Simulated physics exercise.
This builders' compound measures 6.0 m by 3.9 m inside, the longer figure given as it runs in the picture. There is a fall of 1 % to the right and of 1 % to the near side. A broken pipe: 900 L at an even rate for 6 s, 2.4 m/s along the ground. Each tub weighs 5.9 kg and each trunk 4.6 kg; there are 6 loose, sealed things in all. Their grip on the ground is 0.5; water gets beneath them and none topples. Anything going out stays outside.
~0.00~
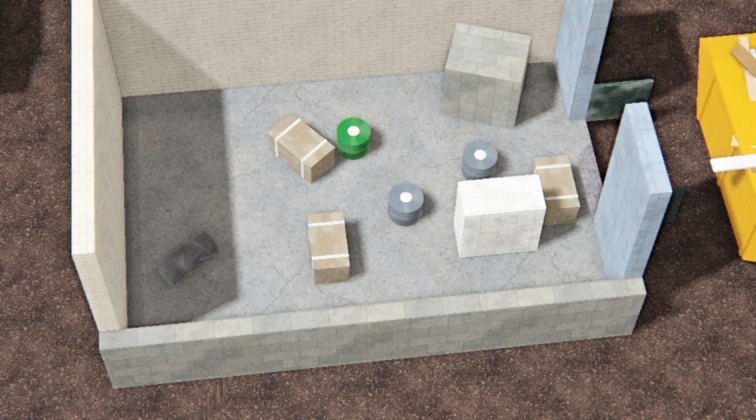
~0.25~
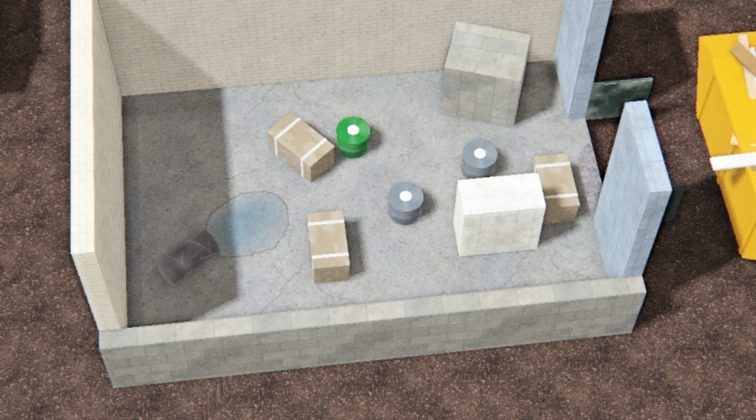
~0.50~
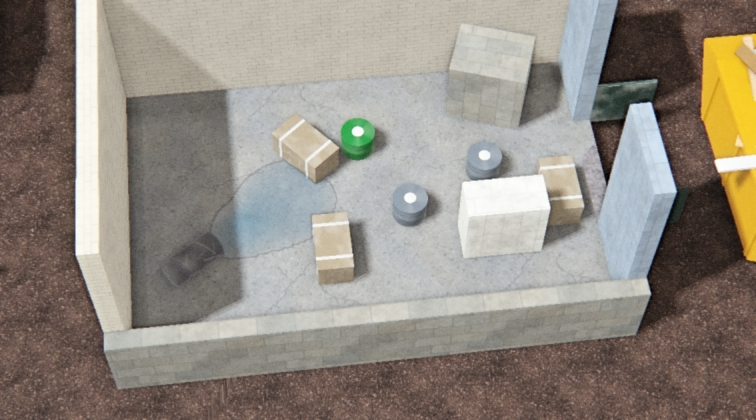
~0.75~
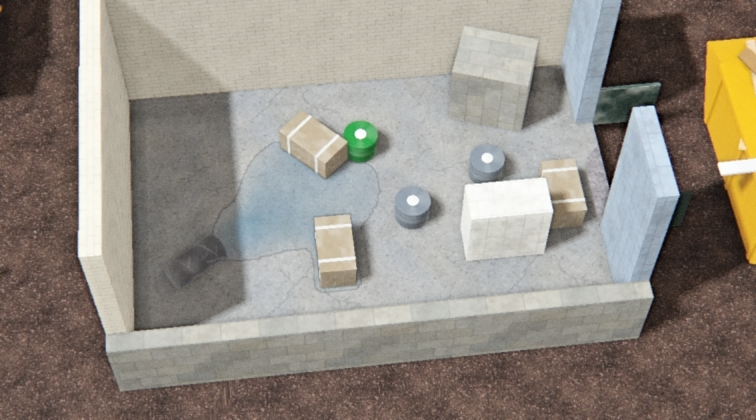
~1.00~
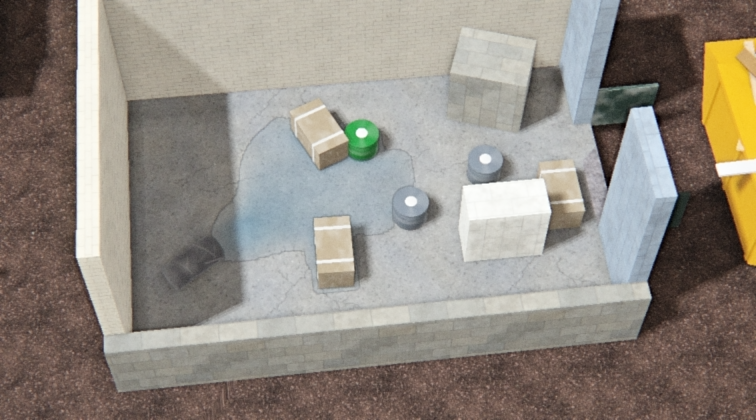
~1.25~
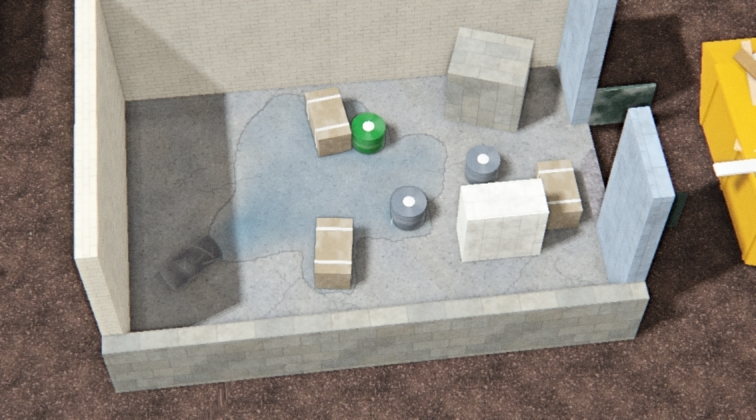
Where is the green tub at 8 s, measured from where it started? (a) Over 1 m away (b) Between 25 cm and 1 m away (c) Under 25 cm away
Over 1 m away (a).
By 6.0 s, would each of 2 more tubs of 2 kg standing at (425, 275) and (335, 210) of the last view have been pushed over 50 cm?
The first is below the mark, the second above the mark.
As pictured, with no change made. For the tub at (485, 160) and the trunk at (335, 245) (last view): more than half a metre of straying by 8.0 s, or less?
Exceeds it; stays within.
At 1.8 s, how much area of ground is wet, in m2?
That flooded area is roughly 8.5 m2.
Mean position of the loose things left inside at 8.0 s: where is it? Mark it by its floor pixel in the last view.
I'd put it close to (511, 225) in the last view.
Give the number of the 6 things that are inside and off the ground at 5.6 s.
Count at that moment: 4.
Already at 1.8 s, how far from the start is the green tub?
Shift by then: About 80 cm.
After 1.8 s the green tub is near (398, 104), 0.8 m from its start, aground; 0 of 6 are out; 1 afloat.
After 3.6 s the green tub is near (430, 71), 1.4 m from its start, afloat; 0 of 6 are out; 2 afloat.
After 5.6 s the green tub is near (429, 95), 1.1 m from its start, afloat; 0 of 6 are out; 4 afloat.
After 8.0 s the green tub is near (600, 169), 3.2 m from its start, afloat; 3 of 6 are out; 1 afloat.
